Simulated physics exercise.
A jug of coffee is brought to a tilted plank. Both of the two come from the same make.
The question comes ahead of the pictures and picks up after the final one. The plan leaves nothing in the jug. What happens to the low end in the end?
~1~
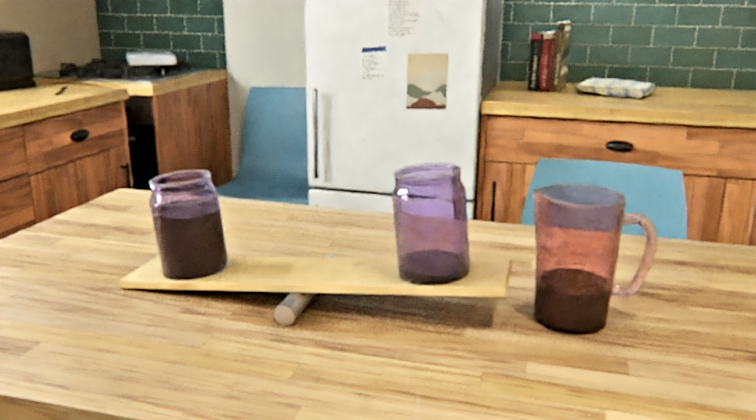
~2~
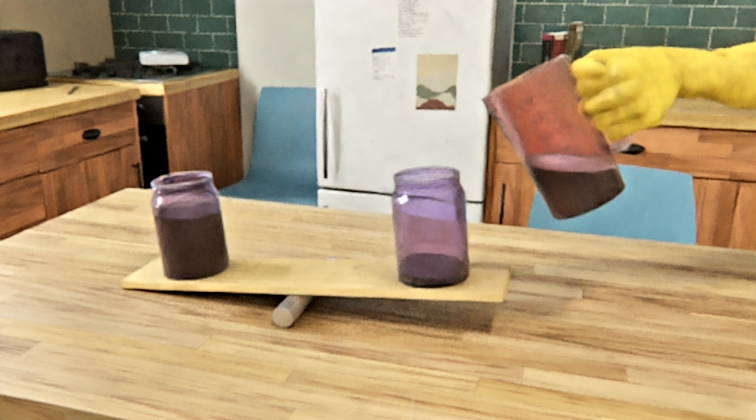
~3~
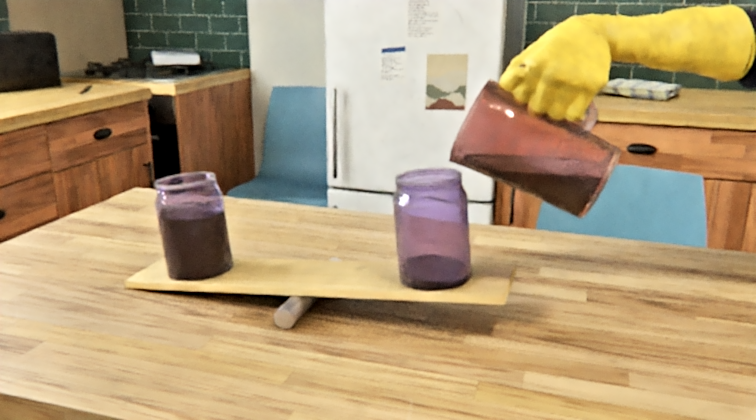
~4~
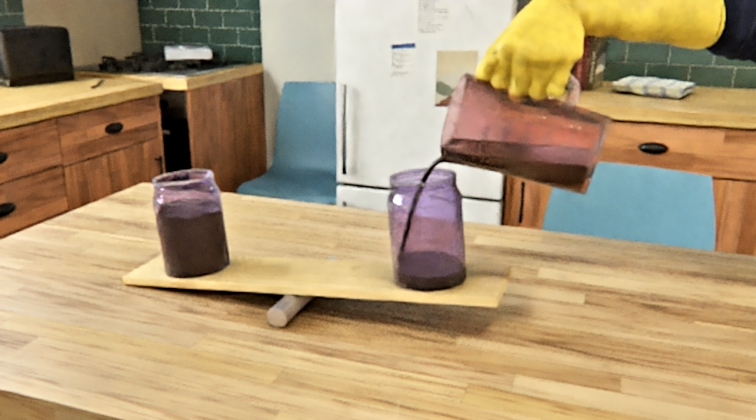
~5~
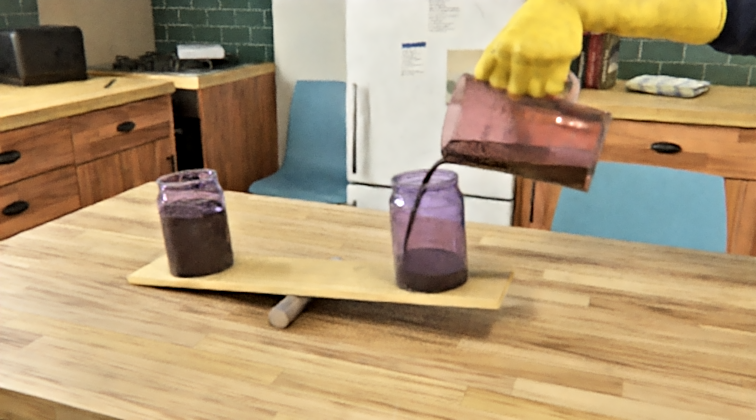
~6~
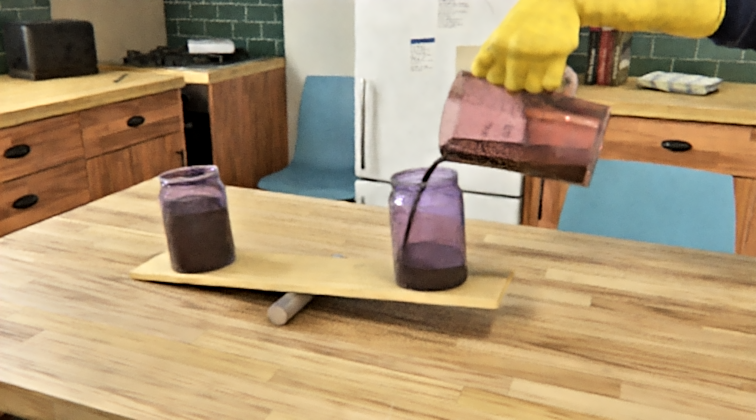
It stays low.
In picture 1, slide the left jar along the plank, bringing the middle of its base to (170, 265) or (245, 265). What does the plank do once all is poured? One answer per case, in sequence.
One by one: No movement first, a turnover second.
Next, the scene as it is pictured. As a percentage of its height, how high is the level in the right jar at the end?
The level sits near 40 per cent of the height.
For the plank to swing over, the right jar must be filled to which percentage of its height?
It turns at close to 60 in a hundred.
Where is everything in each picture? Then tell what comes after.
Before the pour; jug (576, 256) about a quarter full; right jar (431, 220) nearly empty, raised; left jar (188, 222) about two thirds full, on the low side, in the first picture.
The jug is on its way; round bar (285, 315); right jar nearly empty, surface at (433, 266), in the second picture.
The coffee nears the lip; jug (532, 149) tipped 65° with all of its load; right jar (432, 225) nearly empty, in the third picture.
Pouring; round bar (280, 315); right jar nearly empty, surface at (429, 264); left jar about two thirds full, surface at (188, 209), in the fourth picture.
Pouring; jug (523, 133) tipped 80° with about three quarters of its load; right jar (428, 227) nearly empty, in the fifth picture.
Pouring; round bar (281, 313); right jar about a quarter full, surface at (429, 255); left jar about two thirds full, surface at (194, 205), in the sixth picture.
A moment on, the right jar is about a quarter full; the plank leans as before.
Further on, the right jar is about a third full; the plank leans as before.
When it is over, the right jar is about a third full; the plank leans as before.
